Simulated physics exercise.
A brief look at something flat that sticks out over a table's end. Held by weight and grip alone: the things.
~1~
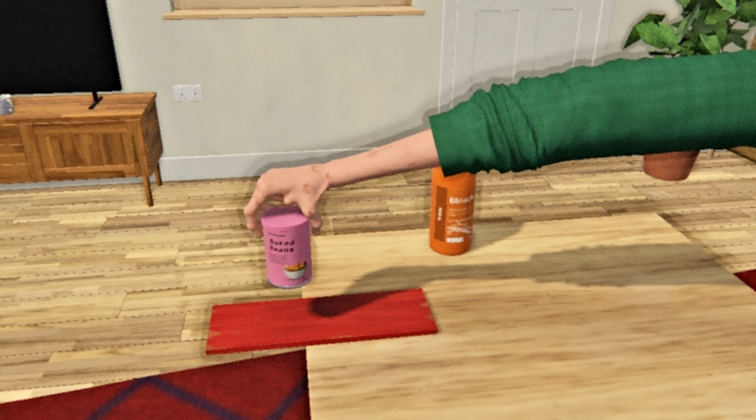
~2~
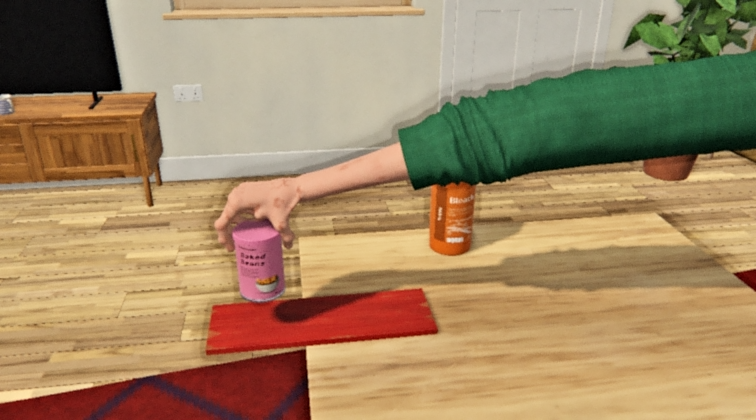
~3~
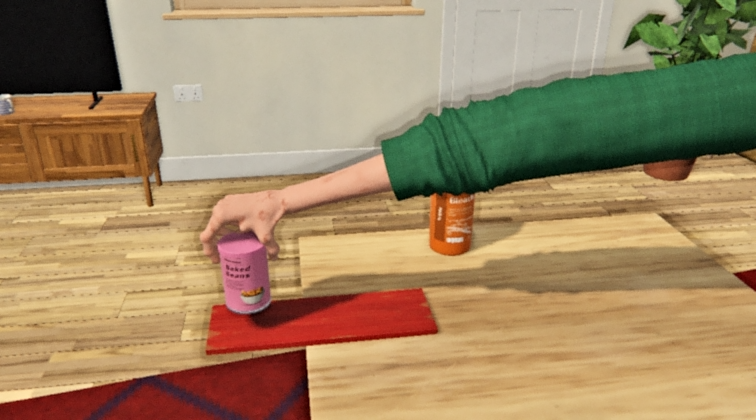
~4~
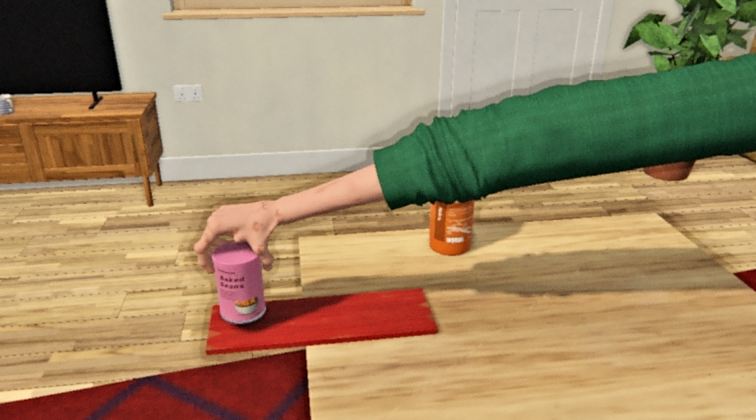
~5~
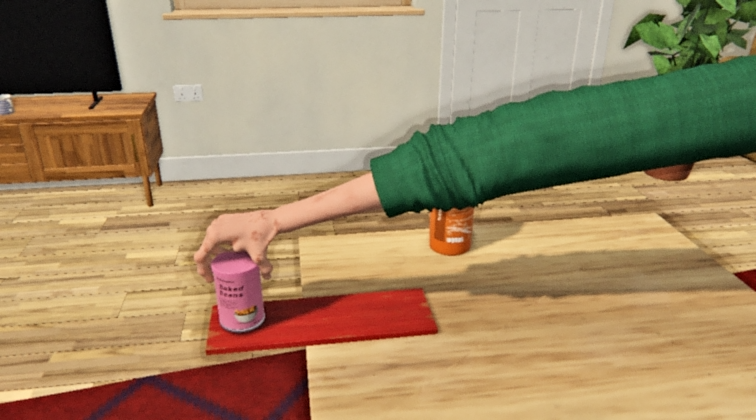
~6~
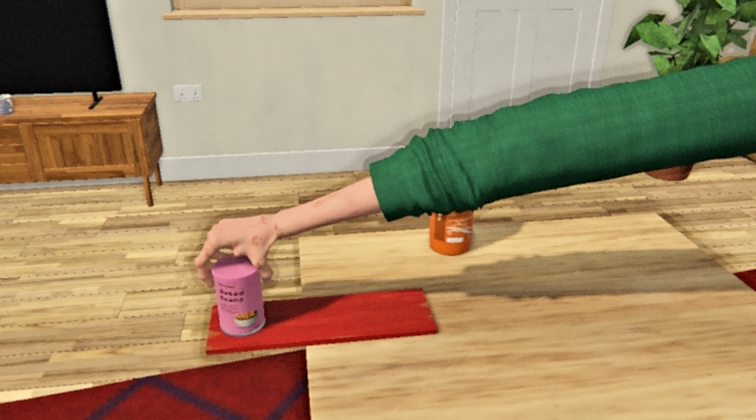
A pink tin, gripped from above by a hand in a green sleeve, moves left and downward over a flat red board at the end of a wooden table. It comes down onto the board's left end, with the hand still on it, while an orange container stands behind on the table.
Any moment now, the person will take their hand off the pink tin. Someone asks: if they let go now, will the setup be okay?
No, it goes down.
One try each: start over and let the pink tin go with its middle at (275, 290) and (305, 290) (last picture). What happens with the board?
Topples, then stays put.
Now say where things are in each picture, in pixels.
The first frame shows on its way; pink tin (288, 247); red board (322, 319).
The second frame shows on its way; pink tin (260, 260); red board (322, 319).
The third frame shows on its way; pink tin (246, 272); red board (322, 319).
The fourth frame shows on its way; pink tin (240, 282); red board (322, 319).
The fifth frame shows on its way; pink tin (239, 291); red board (322, 319).
The sixth frame shows in place under the hand; pink tin (240, 295); red board (322, 319).
Then, 0.40 s on from there, pink tin now down on the floor or falling; red board turned 62° from how it was put.
Then, 0.60 s on from there, red board now down on the floor or falling.
Then, 0.70 s on from there, things are still on the move.
Then, 0.80 s on from there, as before.
In the end, down on the floor or falling, red board and pink tin; orange bottle unmoved. The board goes over.
